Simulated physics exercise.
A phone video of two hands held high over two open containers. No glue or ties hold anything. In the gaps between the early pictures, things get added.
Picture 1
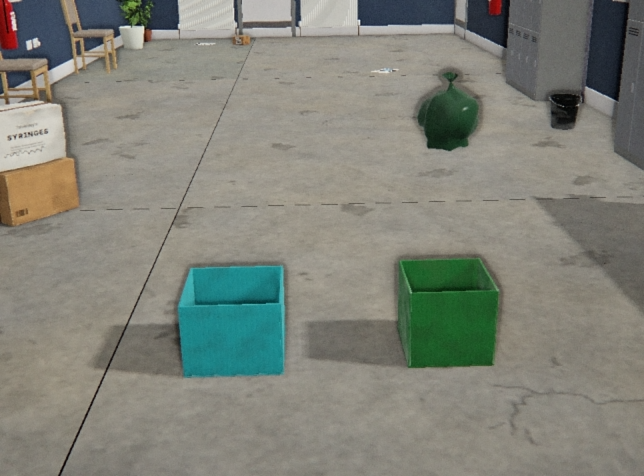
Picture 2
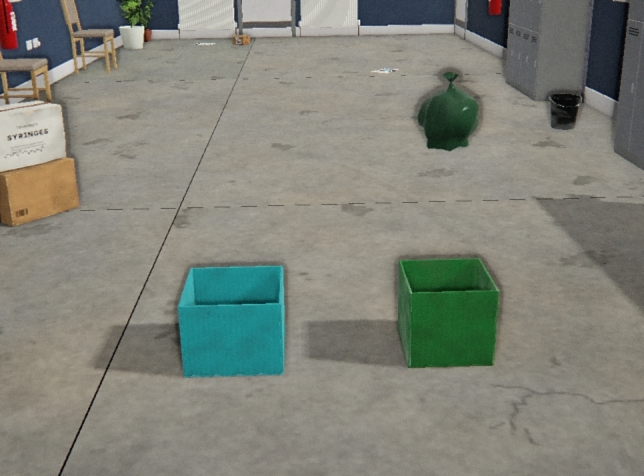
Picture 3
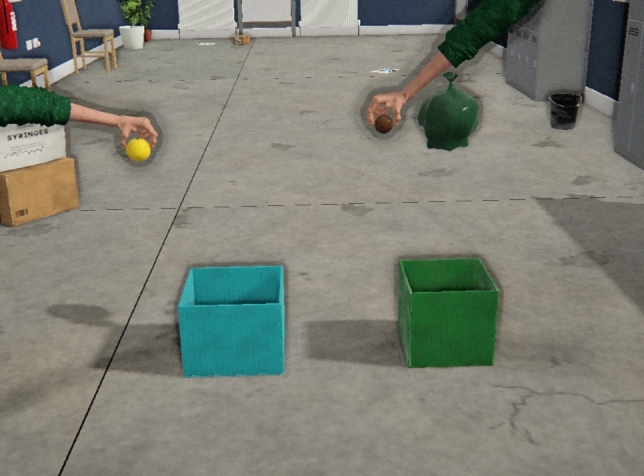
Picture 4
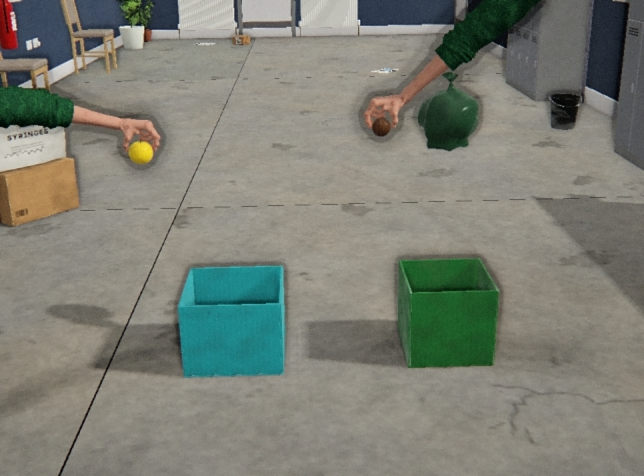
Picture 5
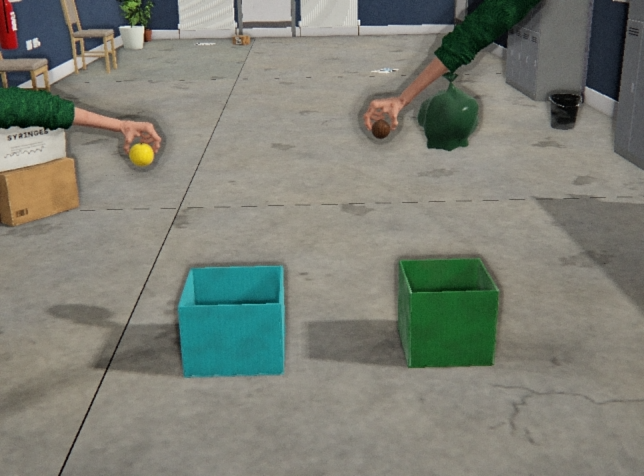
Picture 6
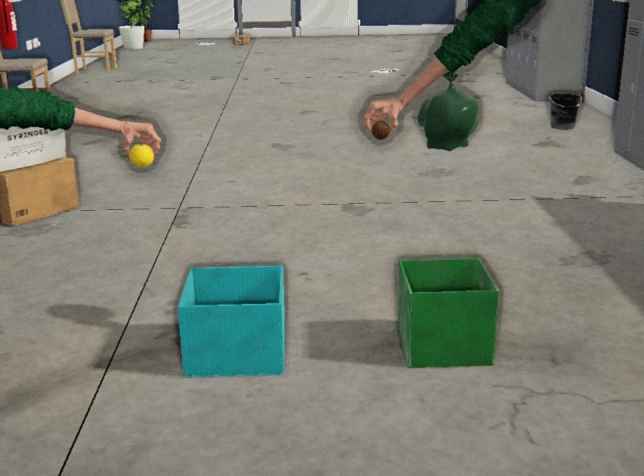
In a storage room, two hands appear holding a yellow apple and a brown onion above open crates.
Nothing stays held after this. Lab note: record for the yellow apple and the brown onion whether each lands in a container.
Recorded: Yellow apple - out; brown onion - out.
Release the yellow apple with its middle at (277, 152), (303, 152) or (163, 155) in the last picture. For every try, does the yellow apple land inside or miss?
Stays out; Stays out; Stays out.
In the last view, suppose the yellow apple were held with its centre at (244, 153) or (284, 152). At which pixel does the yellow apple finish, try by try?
It settles at (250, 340) in the first case and at (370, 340) in the second.
Then, 0.26 s after the last picture, yellow apple falling near (148, 223); brown onion falling near (380, 198).
At rest, the yellow apple misses, near (160, 345); the brown onion misses, near (379, 341).
